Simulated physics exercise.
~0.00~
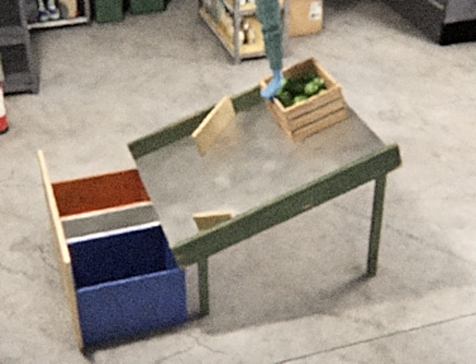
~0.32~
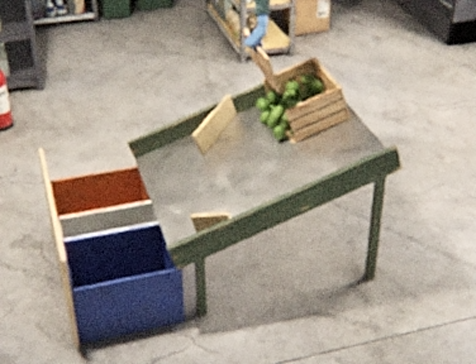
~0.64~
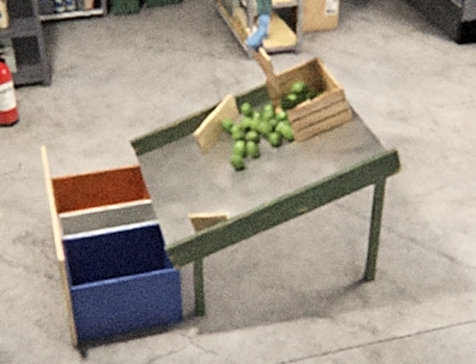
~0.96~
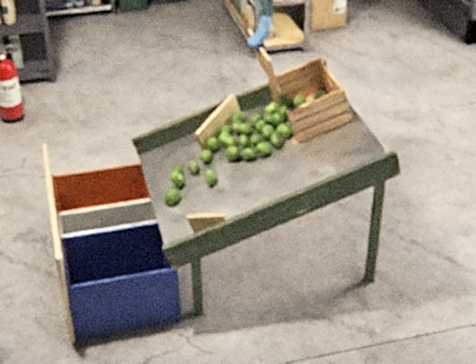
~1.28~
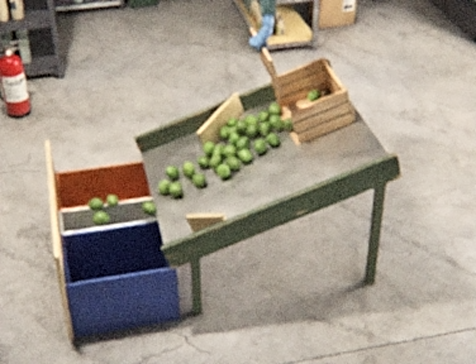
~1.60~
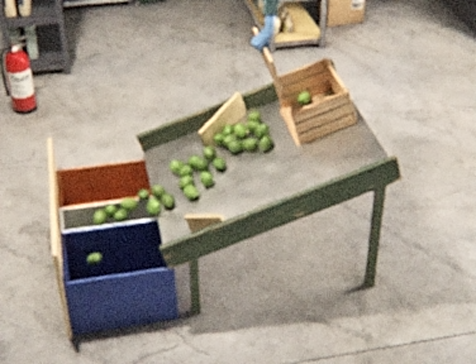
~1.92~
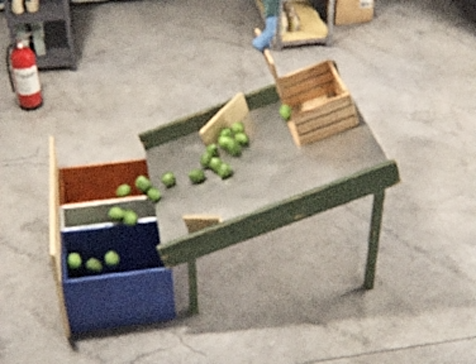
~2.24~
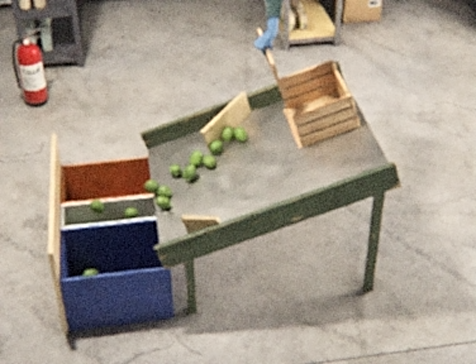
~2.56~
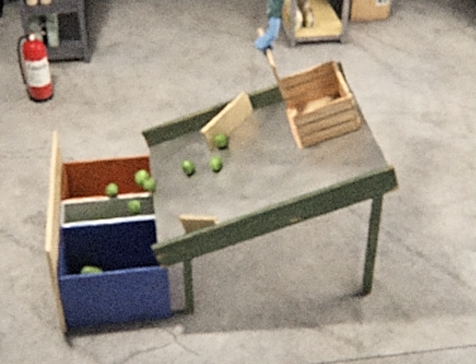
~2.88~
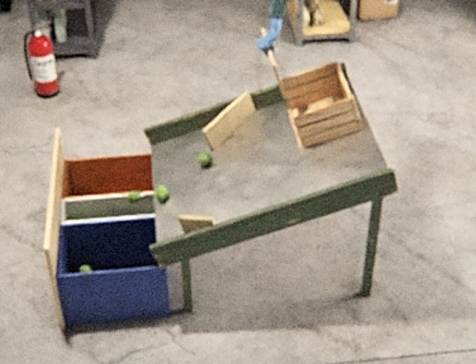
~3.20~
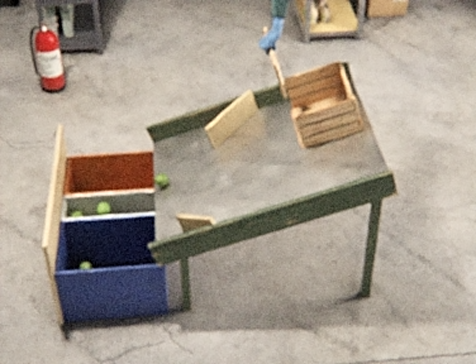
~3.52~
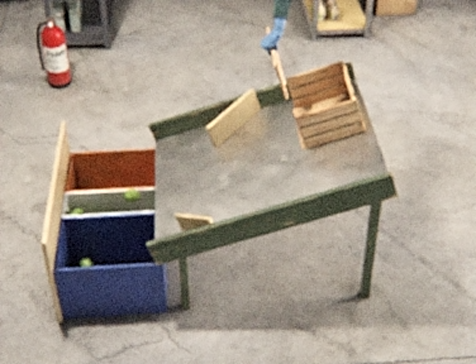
Green limes roll from a wooden pen down a sloped table, mostly into the middle tub.
